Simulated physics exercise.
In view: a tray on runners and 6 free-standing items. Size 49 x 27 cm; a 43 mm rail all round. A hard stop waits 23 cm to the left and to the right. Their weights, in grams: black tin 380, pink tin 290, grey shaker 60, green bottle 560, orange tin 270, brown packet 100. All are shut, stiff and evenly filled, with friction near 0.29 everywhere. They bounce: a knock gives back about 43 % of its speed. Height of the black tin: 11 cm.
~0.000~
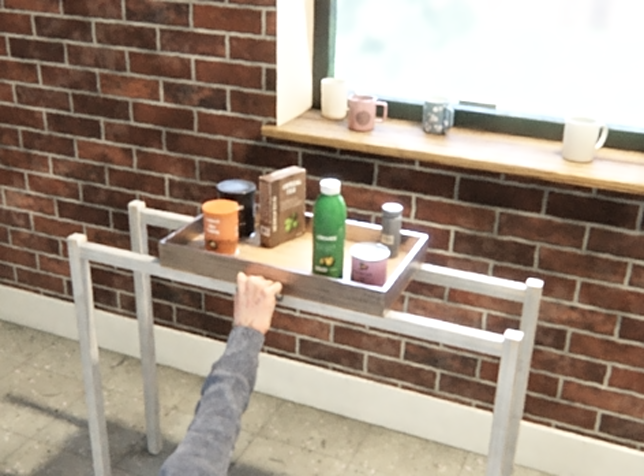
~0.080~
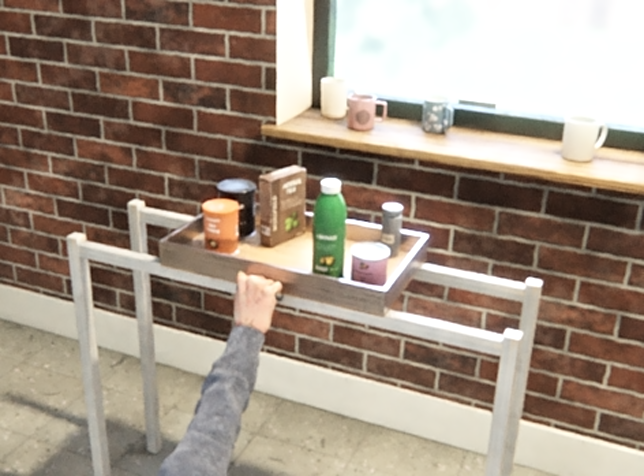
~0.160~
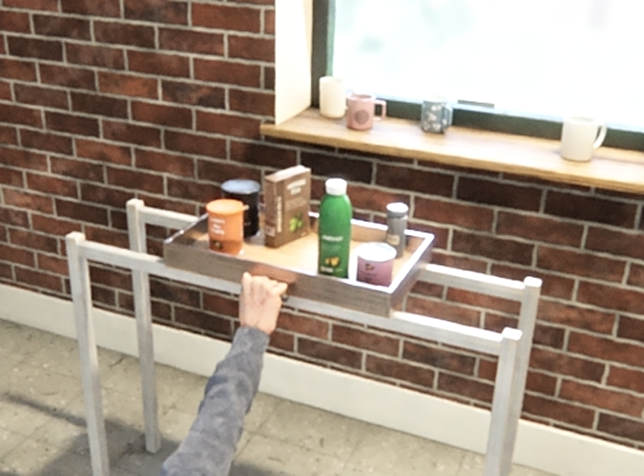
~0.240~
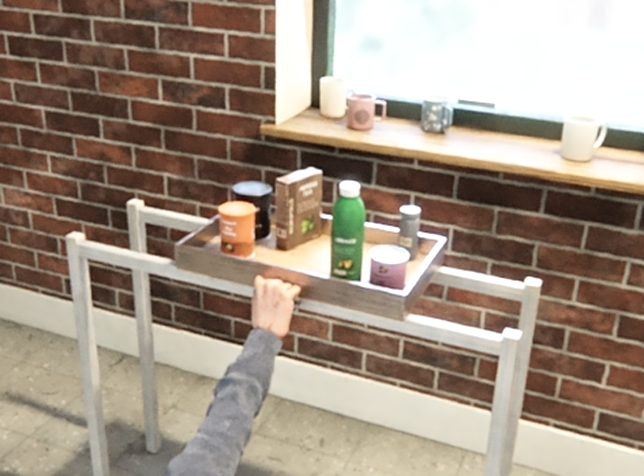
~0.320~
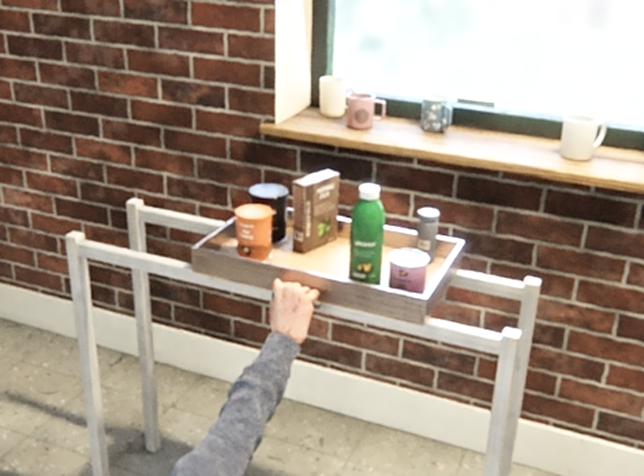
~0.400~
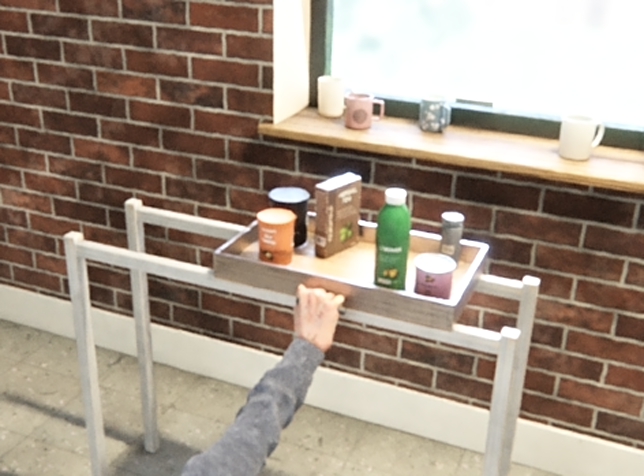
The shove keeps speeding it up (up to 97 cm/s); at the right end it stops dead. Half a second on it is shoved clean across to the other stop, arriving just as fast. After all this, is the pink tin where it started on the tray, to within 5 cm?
The pink tin leaves its spot.
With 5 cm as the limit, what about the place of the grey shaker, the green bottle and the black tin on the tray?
The grey shaker leaves its spot; the green bottle ends elsewhere; the black tin holds its spot.
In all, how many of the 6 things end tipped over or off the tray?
3 of them.
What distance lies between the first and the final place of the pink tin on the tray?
Some 14 cm.
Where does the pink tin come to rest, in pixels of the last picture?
At about (216, 227).
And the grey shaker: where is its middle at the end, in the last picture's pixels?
At about (242, 223).
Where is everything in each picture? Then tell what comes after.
Tray midway; pink tin (369, 269); black tin (237, 210), in the first frame.
Tray midway; green bottle (329, 232); orange tin (221, 229), in the second frame.
Tray moved 2 cm right; brown packet (287, 207); black tin (241, 210), in the third frame.
Tray moved 4 cm right; grey shaker (408, 234); green bottle (348, 235), in the fourth frame.
Tray moved 8 cm right; orange tin (254, 234); brown packet (316, 211), in the fifth frame.
Tray moved 14 cm right; pink tin (433, 281); black tin (289, 219), in the sixth frame.
After 0.80 s, tray moved 23 cm right; brown packet on its side; orange tin slid 15 cm; black tin slid 14 cm.
After 2.00 s, tray moved 23 cm left; pink tin slid 4 cm near (261, 237); brown packet on its side; green bottle leaning 73°.
At rest (2.7 s), tipped over on the tray, grey shaker, green bottle and brown packet; not toppled but over 5 cm from the start, pink tin; the other 2 in place, give or take 5 cm. Seen from the same camera at the end, pink tin near (216, 227).
